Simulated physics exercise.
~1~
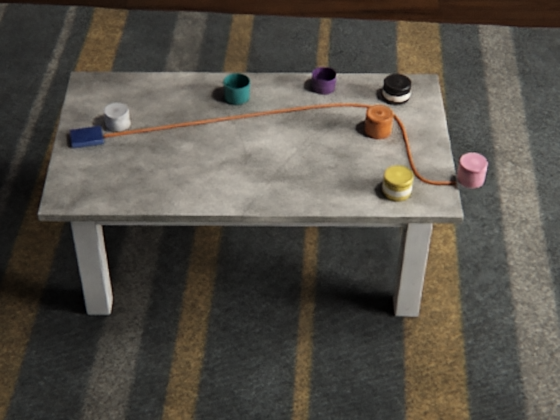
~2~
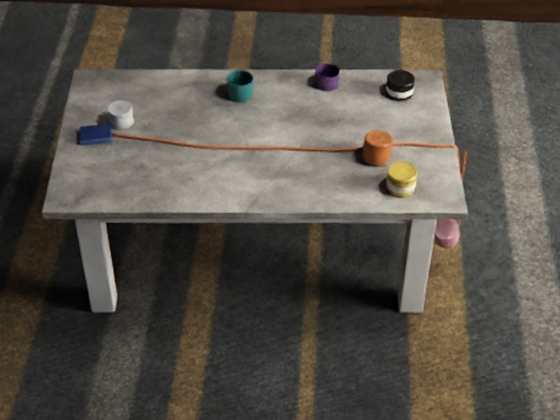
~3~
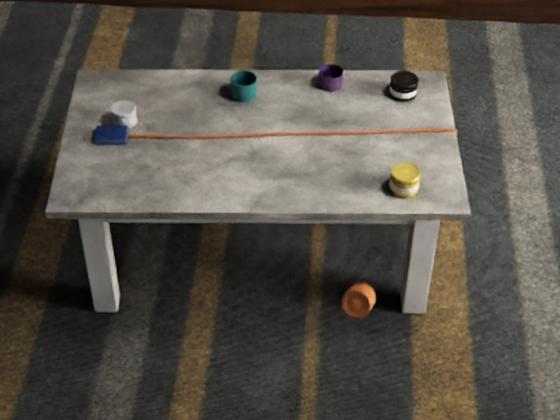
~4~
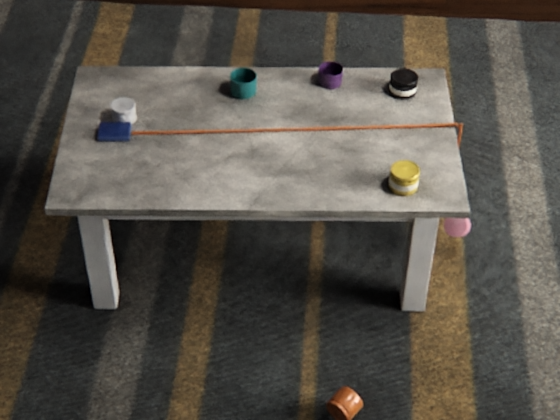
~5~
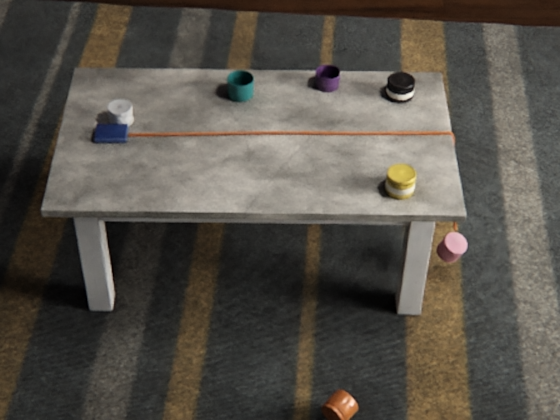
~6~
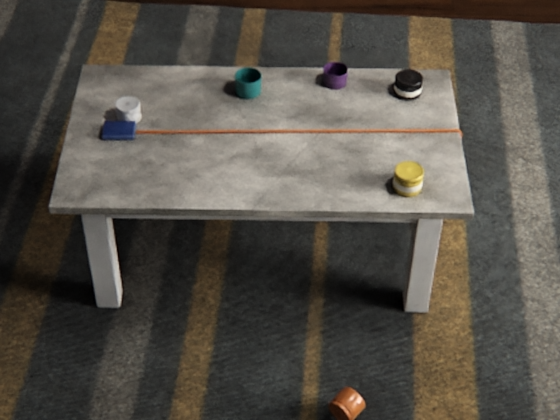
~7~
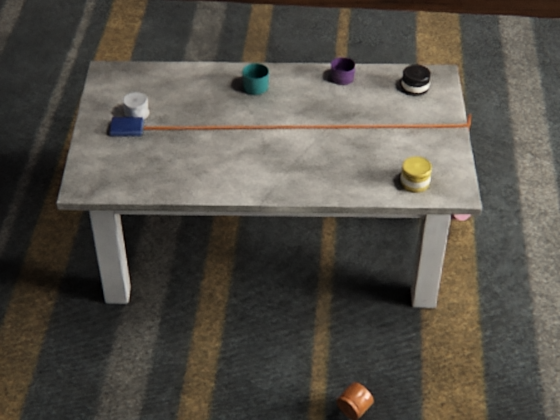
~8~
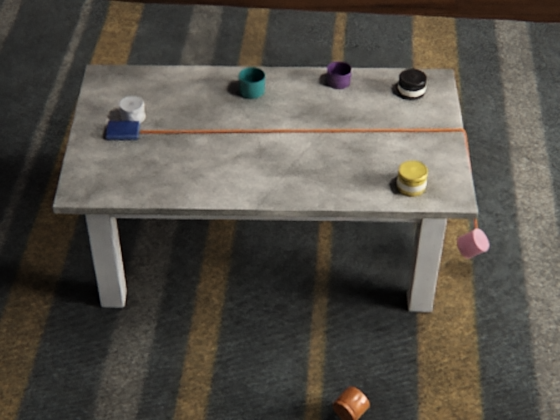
The clip shows a cable running from a blue phone past small containers to a pink speaker, which drops over the table's right edge, pulling the cable taut as the orange tub falls to the floor; the phone shifts slightly right, and the speaker ends up dangling.
